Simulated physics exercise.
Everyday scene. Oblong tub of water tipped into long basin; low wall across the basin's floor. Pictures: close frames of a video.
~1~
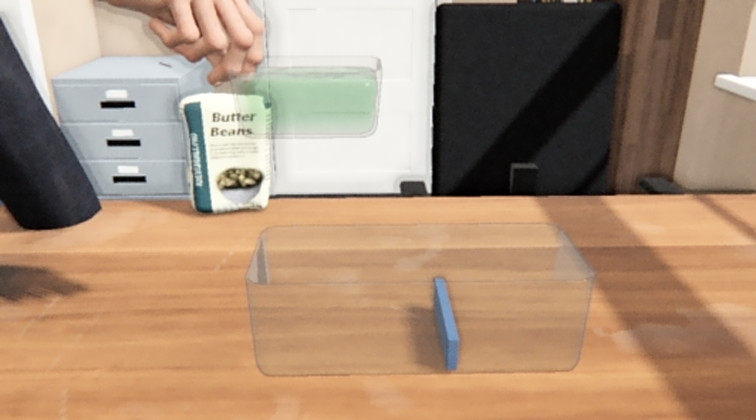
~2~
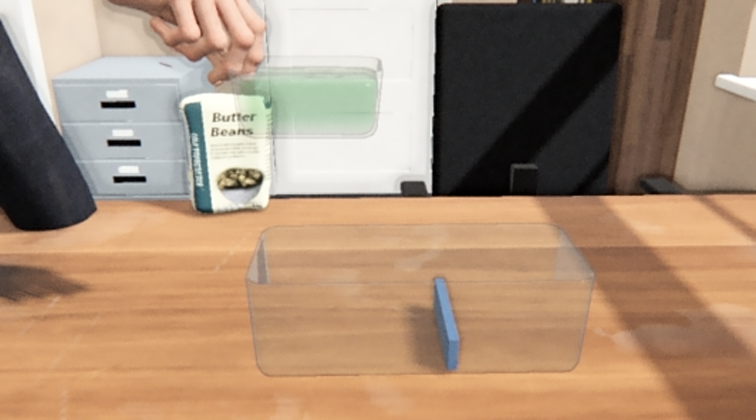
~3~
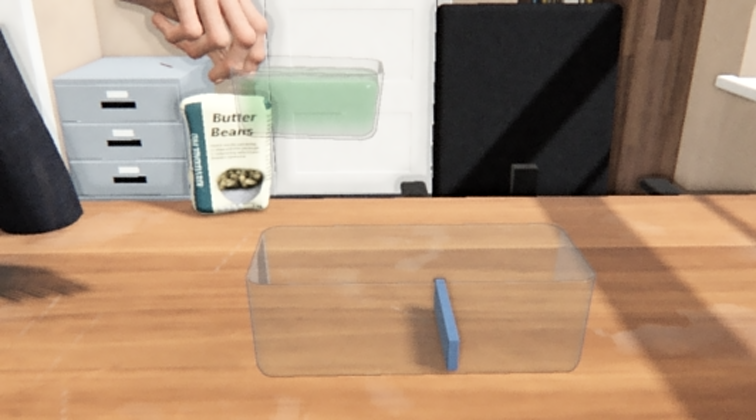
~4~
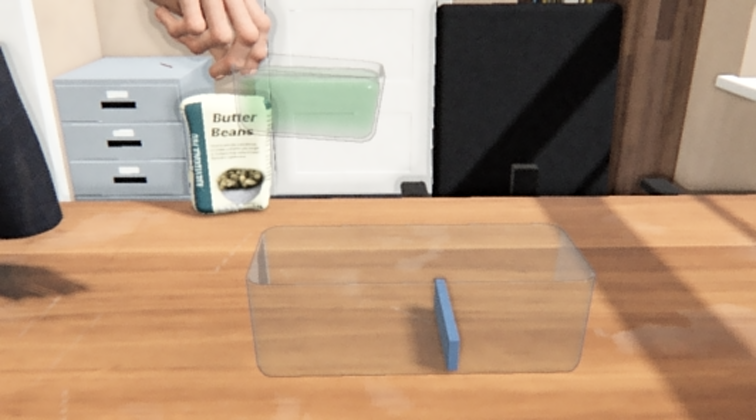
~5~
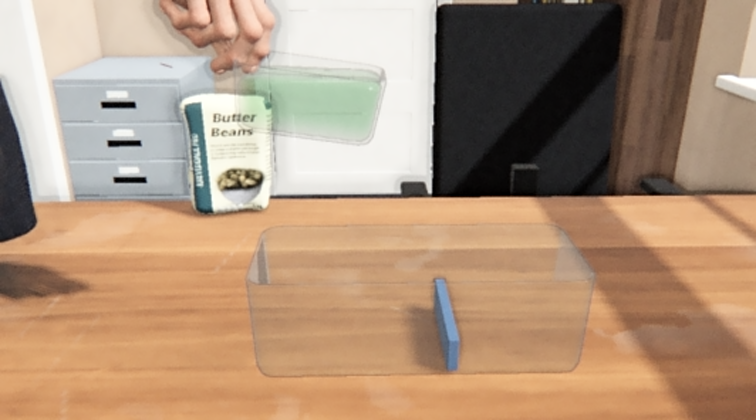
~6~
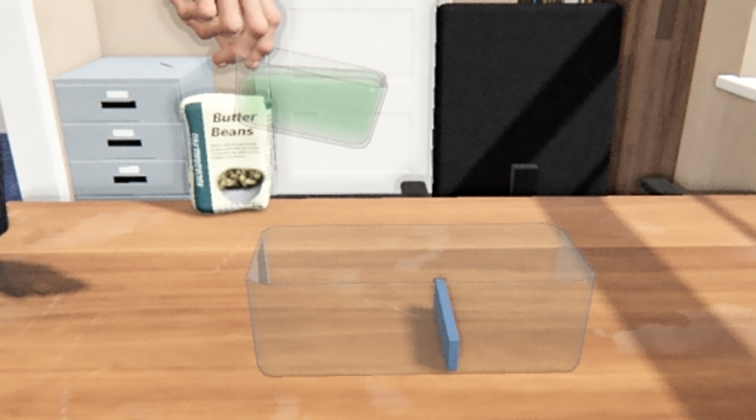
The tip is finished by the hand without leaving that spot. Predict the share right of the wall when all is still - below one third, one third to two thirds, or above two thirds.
The share right of the wall ends up one third to two thirds.
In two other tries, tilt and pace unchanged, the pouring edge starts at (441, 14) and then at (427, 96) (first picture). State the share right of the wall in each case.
You'd get around 75 per cent and then around 75 per cent.
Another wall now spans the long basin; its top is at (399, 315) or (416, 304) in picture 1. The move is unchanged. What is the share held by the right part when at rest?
Record: Case 1 near 75 %, case 2 near 75 %.
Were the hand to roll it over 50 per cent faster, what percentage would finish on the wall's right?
About 45 %.
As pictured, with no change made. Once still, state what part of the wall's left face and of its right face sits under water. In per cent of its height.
The left side sits at 20 per cent and the right side at 50.
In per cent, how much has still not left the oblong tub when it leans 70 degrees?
35 per cent or so.
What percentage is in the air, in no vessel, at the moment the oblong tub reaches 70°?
45 in a hundred.
A moment on, the oblong tub is tipped part way and 33 per cent is still to pour, 5 is left of the wall and 16 right of it.
Next, the oblong tub is tipped right over and 4 per cent is still to pour, 31 is left of the wall and 57 right of it.
Then the oblong tub is tipped right over and 0 per cent is still to pour, 40 is left of the wall and 57 right of it.
Later the oblong tub is tipped right over and 0 per cent is still to pour, 40 is left of the wall and 57 right of it.
At rest 40 per cent lies left of the wall, 57 right of it and 3 outside.
